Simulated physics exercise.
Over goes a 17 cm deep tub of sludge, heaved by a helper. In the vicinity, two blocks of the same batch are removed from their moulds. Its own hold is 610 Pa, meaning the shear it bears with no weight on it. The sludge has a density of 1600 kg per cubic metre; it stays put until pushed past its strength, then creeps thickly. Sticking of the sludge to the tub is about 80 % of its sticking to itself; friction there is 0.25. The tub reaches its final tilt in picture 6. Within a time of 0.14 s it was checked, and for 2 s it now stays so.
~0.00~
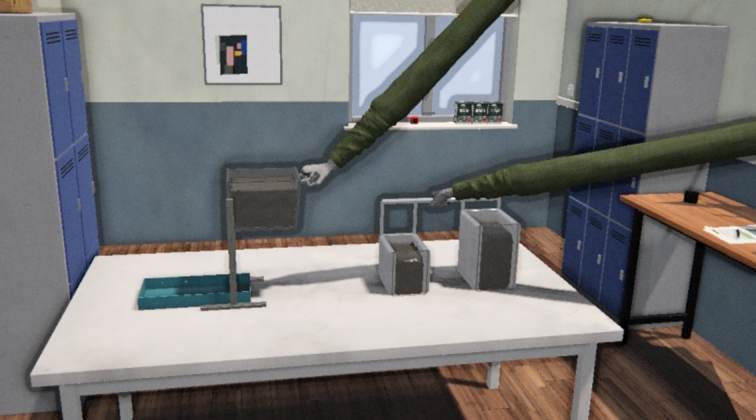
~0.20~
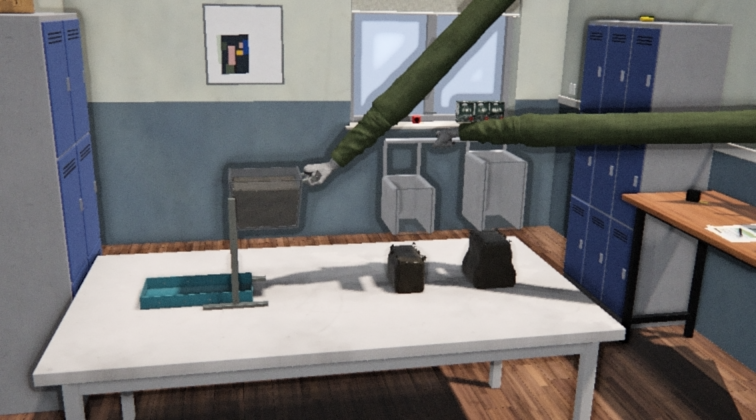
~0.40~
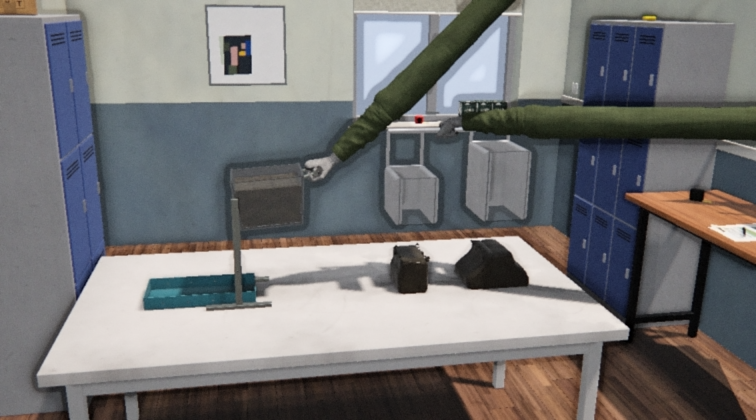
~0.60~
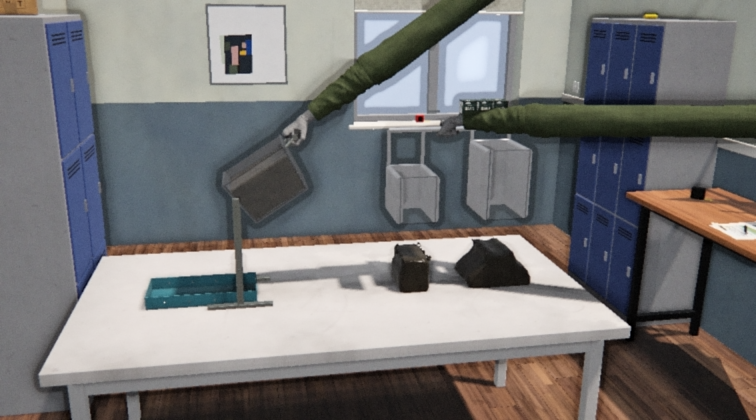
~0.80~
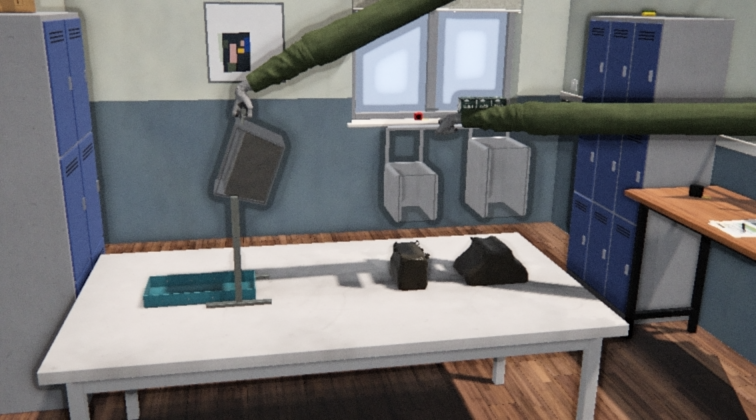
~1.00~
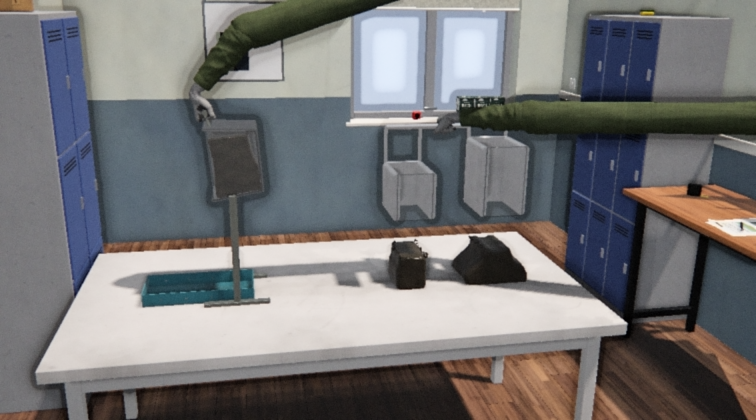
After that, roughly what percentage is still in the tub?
Roughly 34 %.
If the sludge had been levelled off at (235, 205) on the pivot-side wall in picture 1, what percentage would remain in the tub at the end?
That works out near 60 %.
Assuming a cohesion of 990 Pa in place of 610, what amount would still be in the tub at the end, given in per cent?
I'd expect about 45 percent.
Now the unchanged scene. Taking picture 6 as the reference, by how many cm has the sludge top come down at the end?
The top ends up some 14 cm below its level in the last picture.
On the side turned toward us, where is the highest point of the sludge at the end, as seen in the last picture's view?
(237, 175).
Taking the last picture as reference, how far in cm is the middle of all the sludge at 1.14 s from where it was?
Shift: Some 6 cm.
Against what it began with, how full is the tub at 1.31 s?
The tub holds some 40 % at that moment.
After 1.14 s, the tub is at 94 degrees and holds 76 %.
After 1.31 s, the tub is at 94 degrees and holds 39 %.
After 1.48 s, the tub is at 94 degrees and holds 34 %.
After 1.65 s, the tub is at 94 degrees and holds 34 %.
After 3.00 s, the tub is at 94 degrees and holds 34 %.
